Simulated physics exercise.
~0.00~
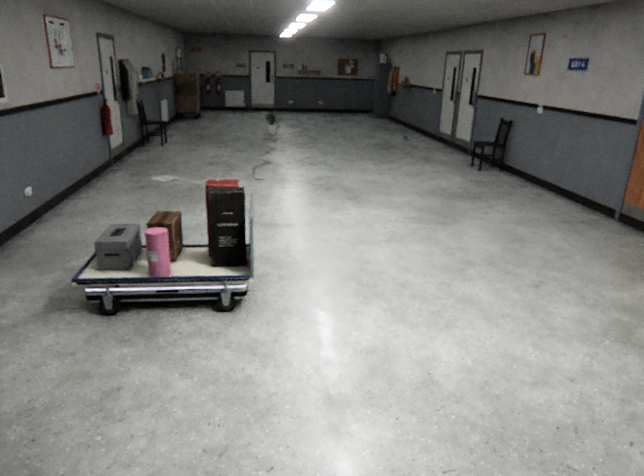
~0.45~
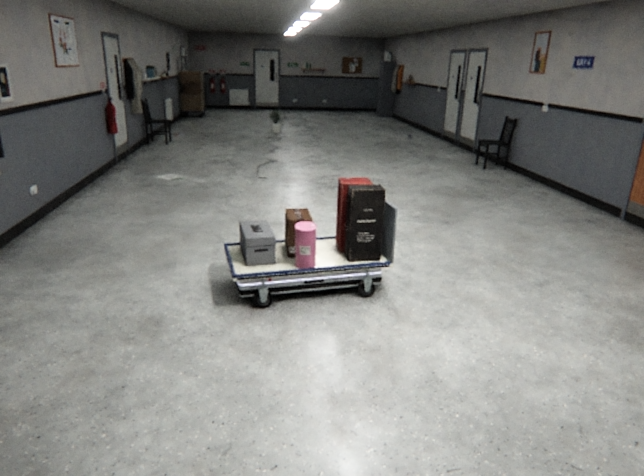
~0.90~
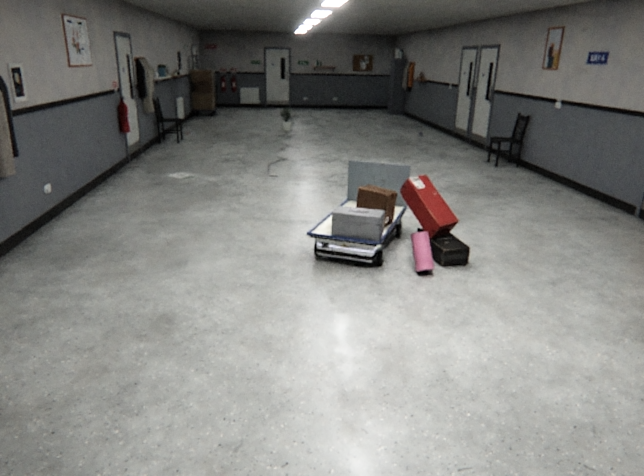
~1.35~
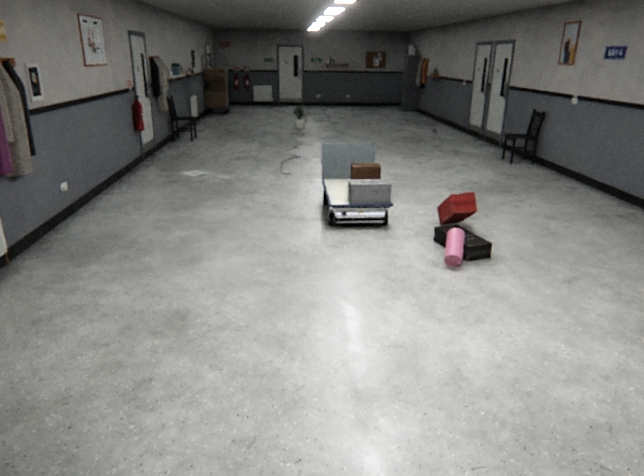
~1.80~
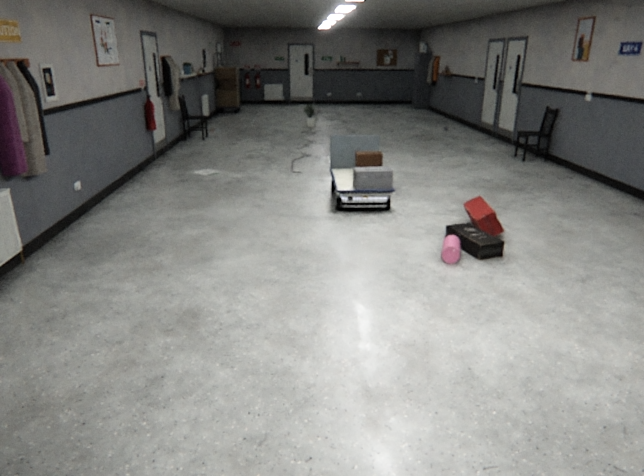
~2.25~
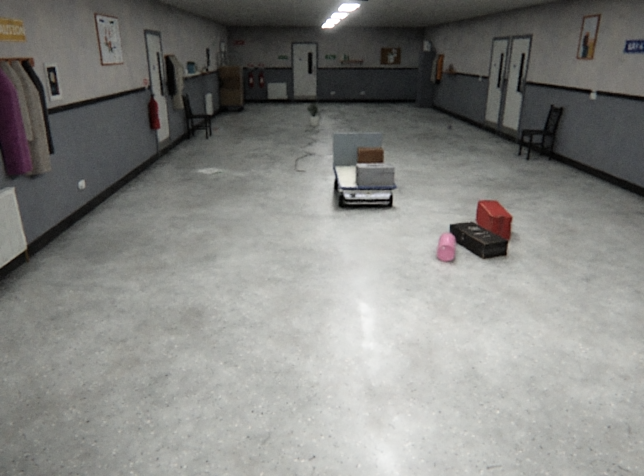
A flat wheeled cart rolls rightward across the grey floor of a long room with doors, chairs and hanging coats, seen from slightly above. It carries a grey toolbox, a brown box, a pink canister and tall red and black boxes, with an upright board at its leading end. As the cart swings away toward the far wall, the black box and canister drop off its right side and the red box tips after them. The red box lands by the black one, and the cart stops farther back, still holding the toolbox and brown box, while the three fallen items lie to its right.
